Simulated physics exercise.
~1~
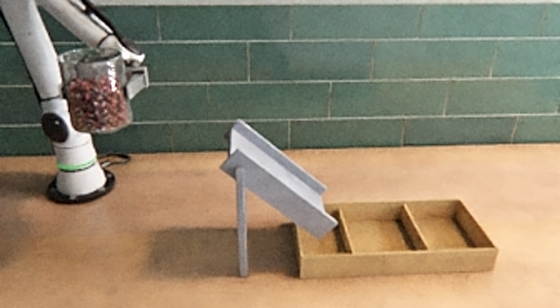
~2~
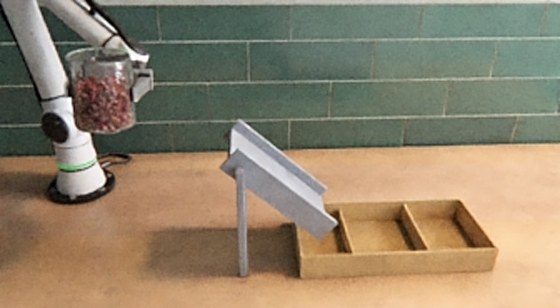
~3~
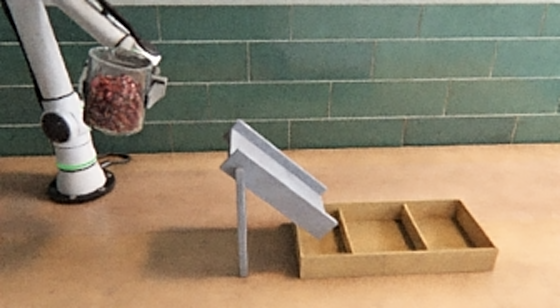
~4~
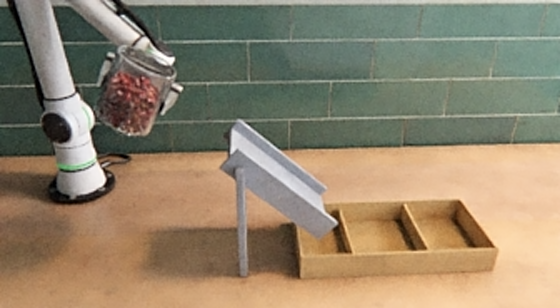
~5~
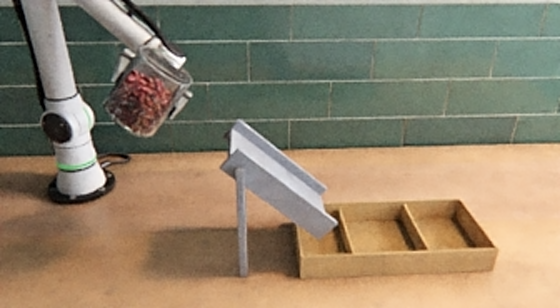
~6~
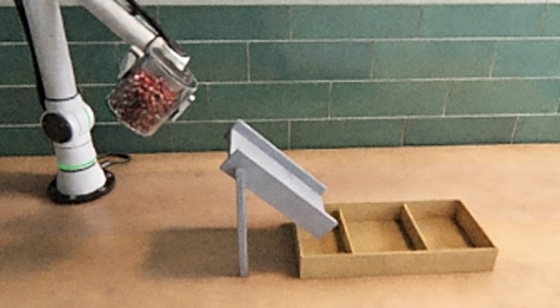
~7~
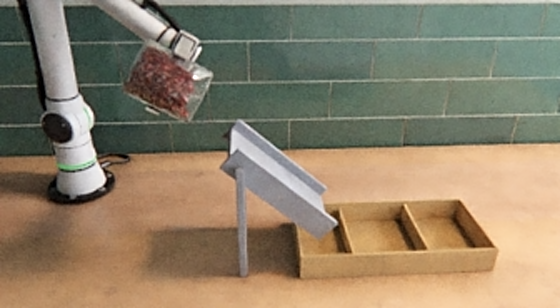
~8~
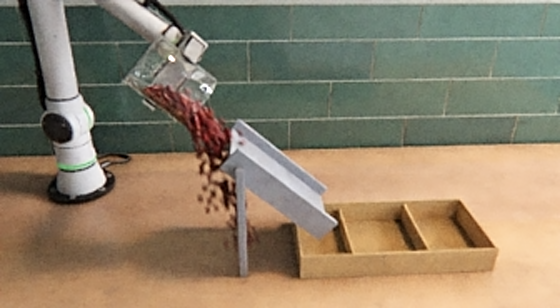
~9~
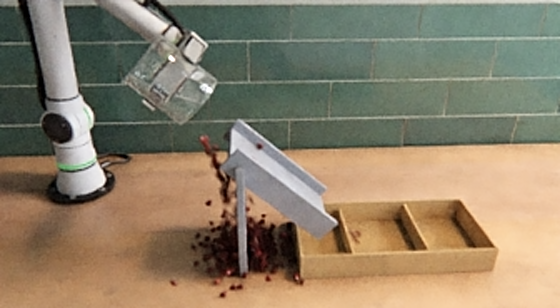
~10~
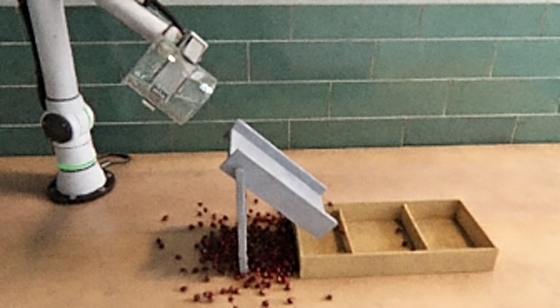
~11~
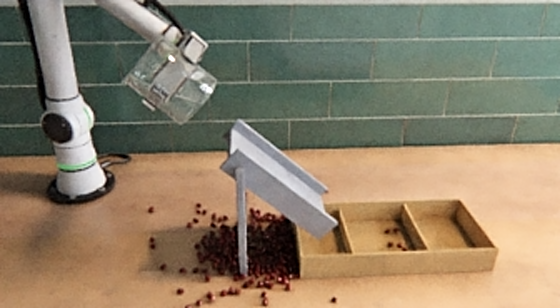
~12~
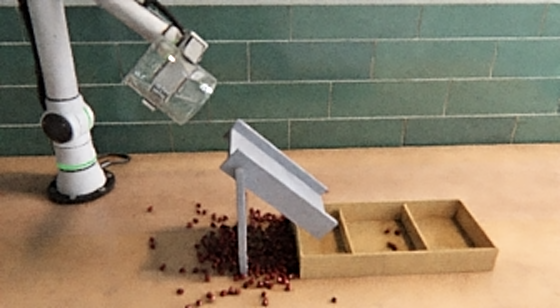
A robot arm carried a clear container of dark red beans to the right and tipped it over above a gray chute, but most spilled onto the table around the chute's support, leaving only a few in the middle section of the tan box.
